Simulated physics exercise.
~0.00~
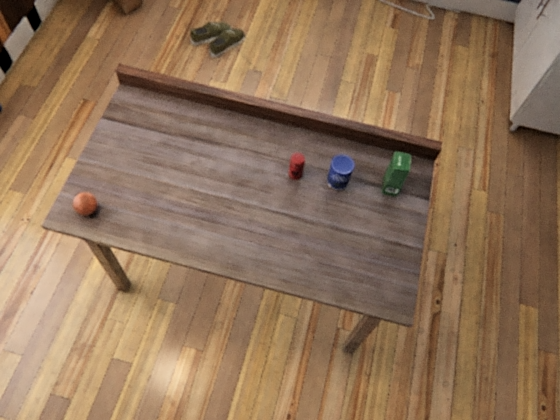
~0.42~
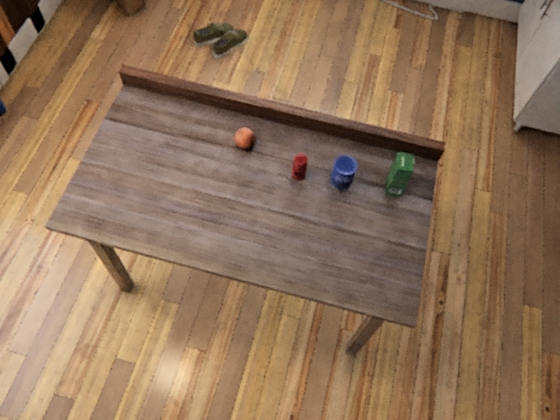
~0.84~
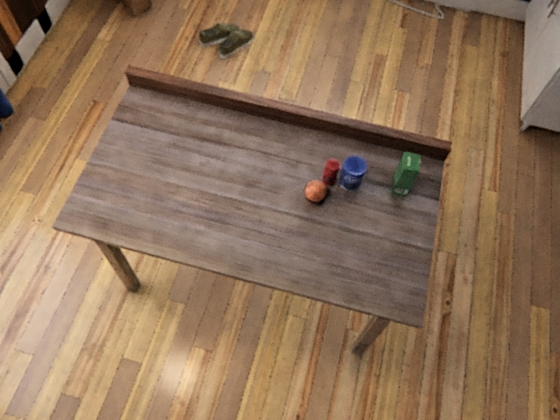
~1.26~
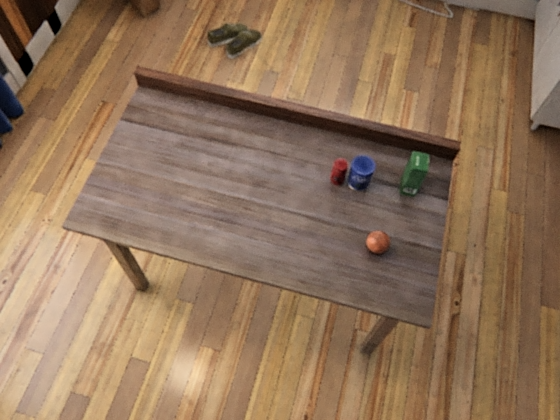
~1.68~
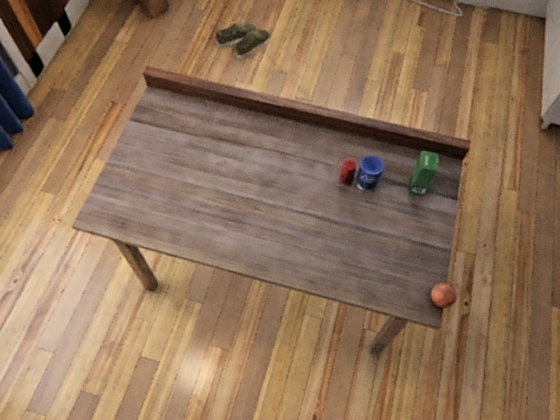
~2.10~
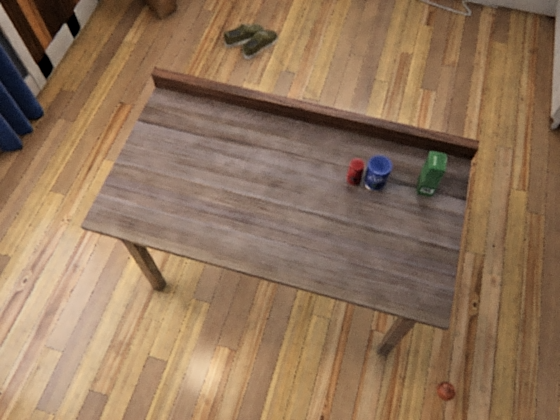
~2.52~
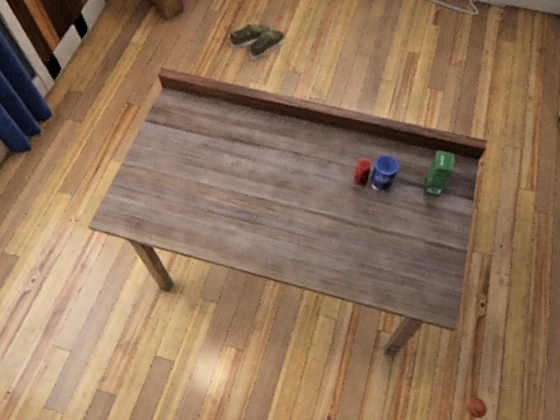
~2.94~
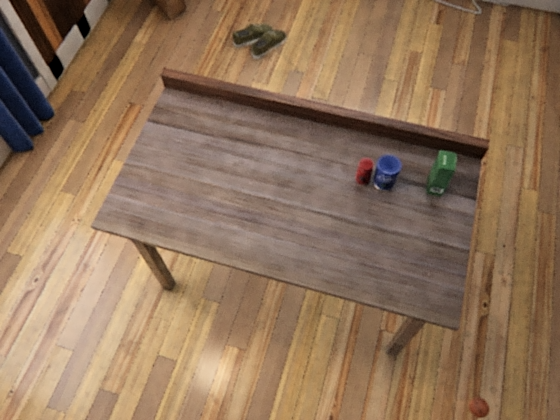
An orange ball rolls across the table, nudges a red shaker right, and drops onto the floor.
